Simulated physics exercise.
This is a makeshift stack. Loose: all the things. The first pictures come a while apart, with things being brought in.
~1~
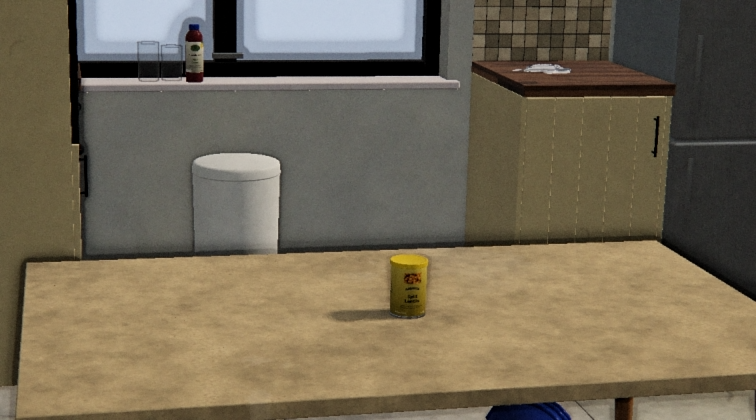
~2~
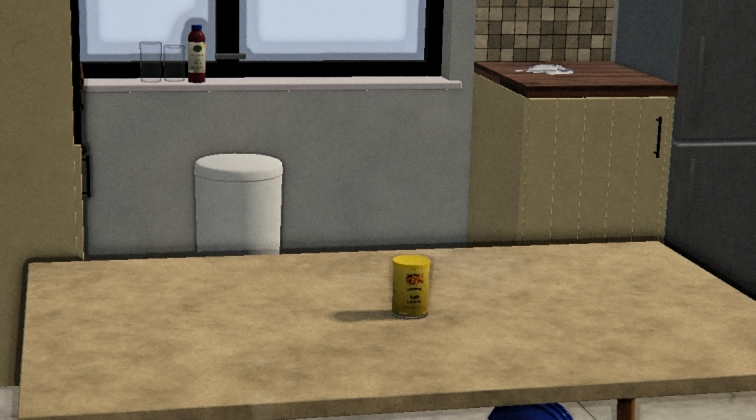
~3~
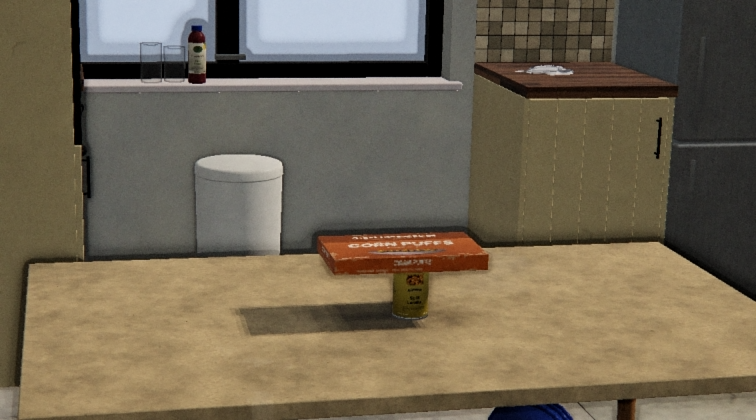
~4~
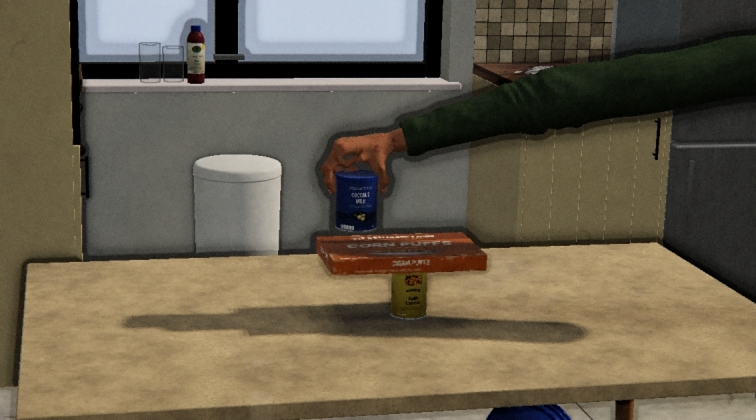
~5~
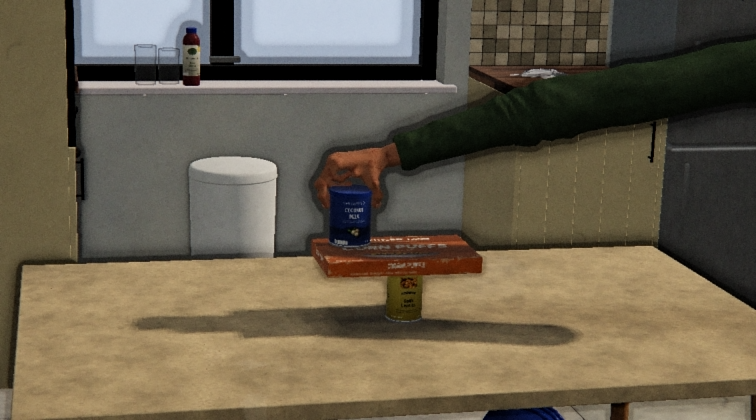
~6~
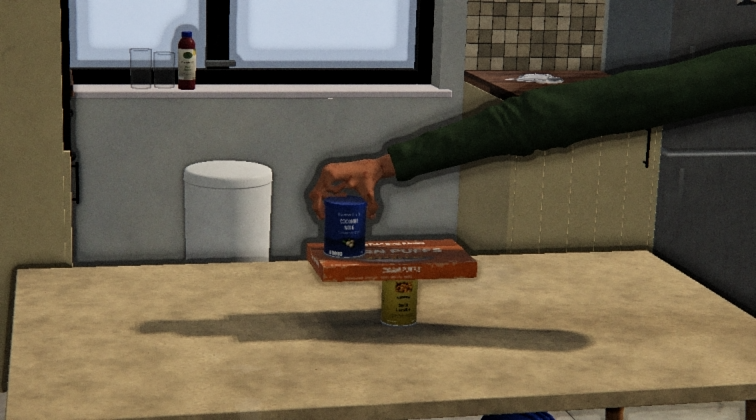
A hand in a dark green sleeve reaches in from the right over a beige table in a grey-walled kitchen, seen from slightly above, with a white bin and window behind. At first a yellow tin stands alone near the middle, then an orange packet lies flat on top of it. The hand lowers a blue tin onto the packet's left part and keeps holding it, as the camera shifts slightly.
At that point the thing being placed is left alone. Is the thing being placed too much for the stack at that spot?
Turns out something tips or drops there.
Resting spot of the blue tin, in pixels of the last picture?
Look around (276, 295) in the final frame.
Then, 0.40 s past the last view, blue tin now fallen; orange packet rocked 58° from its first pose.
Then, 0.60 s past the last view, orange packet rocked 50° from its first pose.
Finally, fallen, blue tin; down or leaning hard in the stack, orange packet; yellow tin still in place. Final places as the last picture's camera would see them, blue tin near (277, 295). The stack gives way.
